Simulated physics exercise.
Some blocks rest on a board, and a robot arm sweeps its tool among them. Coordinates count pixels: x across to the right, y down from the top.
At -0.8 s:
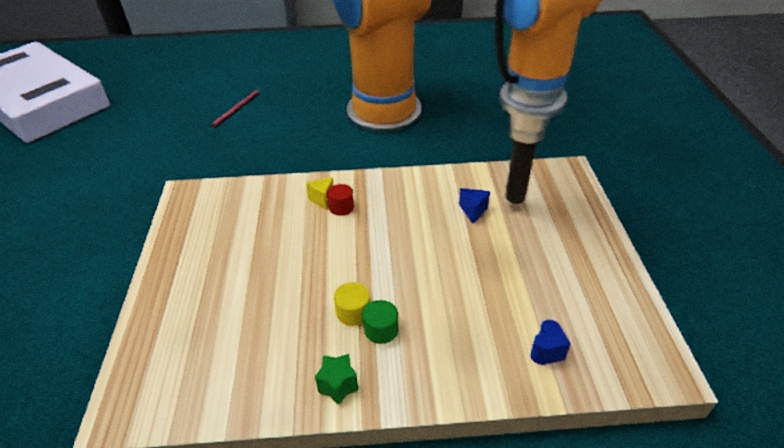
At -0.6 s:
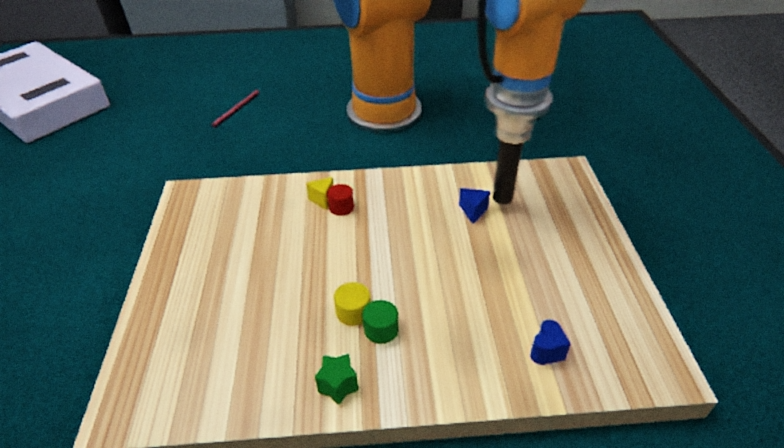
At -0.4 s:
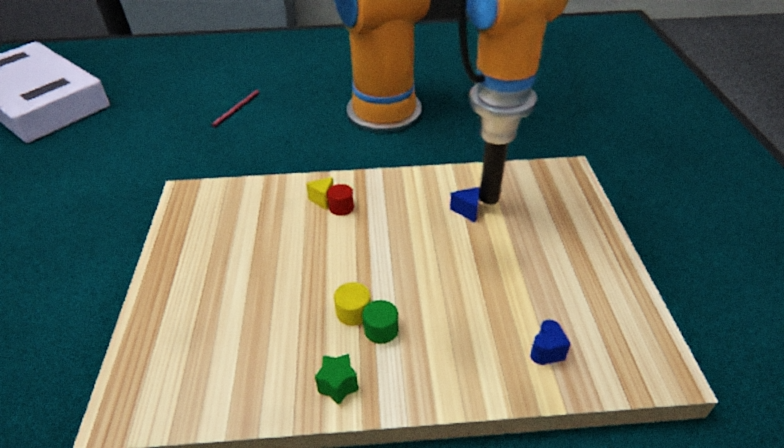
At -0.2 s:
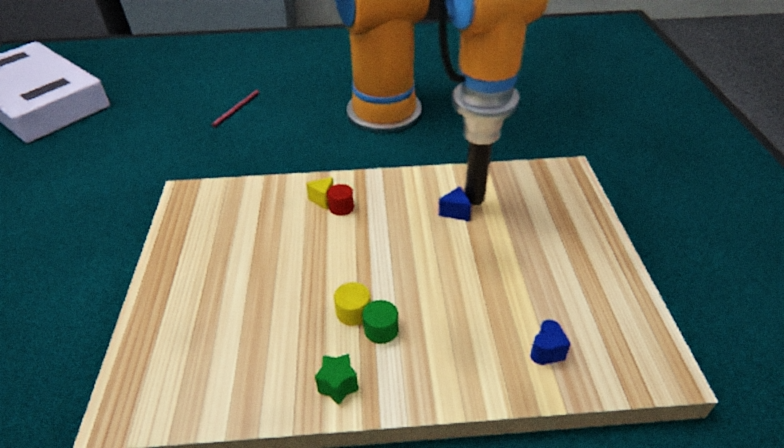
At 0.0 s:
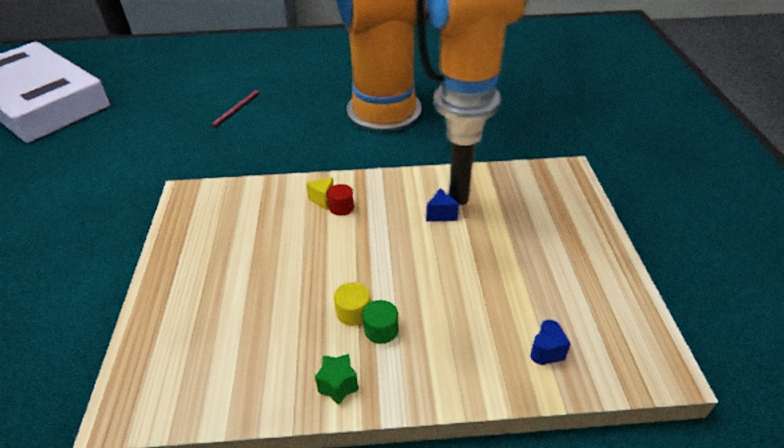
On a wooden board, a robot arm's tool pushes the blue triangular block left.
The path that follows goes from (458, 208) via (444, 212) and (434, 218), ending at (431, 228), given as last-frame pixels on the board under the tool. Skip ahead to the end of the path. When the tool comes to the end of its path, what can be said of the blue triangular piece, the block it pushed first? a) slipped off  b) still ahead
My pick is a.
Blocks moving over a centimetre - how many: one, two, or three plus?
The result: One block.
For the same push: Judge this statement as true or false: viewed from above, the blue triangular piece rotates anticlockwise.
Verdict: False.
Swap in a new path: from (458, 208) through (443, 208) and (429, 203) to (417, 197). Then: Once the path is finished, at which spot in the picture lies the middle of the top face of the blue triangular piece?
I'd guess (427, 201).
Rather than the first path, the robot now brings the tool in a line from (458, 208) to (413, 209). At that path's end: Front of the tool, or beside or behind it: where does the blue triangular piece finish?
The tool passes it.
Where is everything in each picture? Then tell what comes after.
The first picture shows tool tip (515, 198); block tops, blue triangular piece (475, 195).
The second picture shows tool (503, 198); blocks unchanged.
The third picture shows tool (489, 199); blue triangular piece (469, 195).
The fourth picture shows tool (474, 199); blue triangular piece (457, 196).
The fifth picture shows tool (459, 200); blue triangular piece (442, 198).
The first path, step by step. Halfway along, tool (438, 206); blue triangular piece (421, 205).
At the end, tool (431, 220); blue triangular piece (410, 213), turned 35° clockwise.
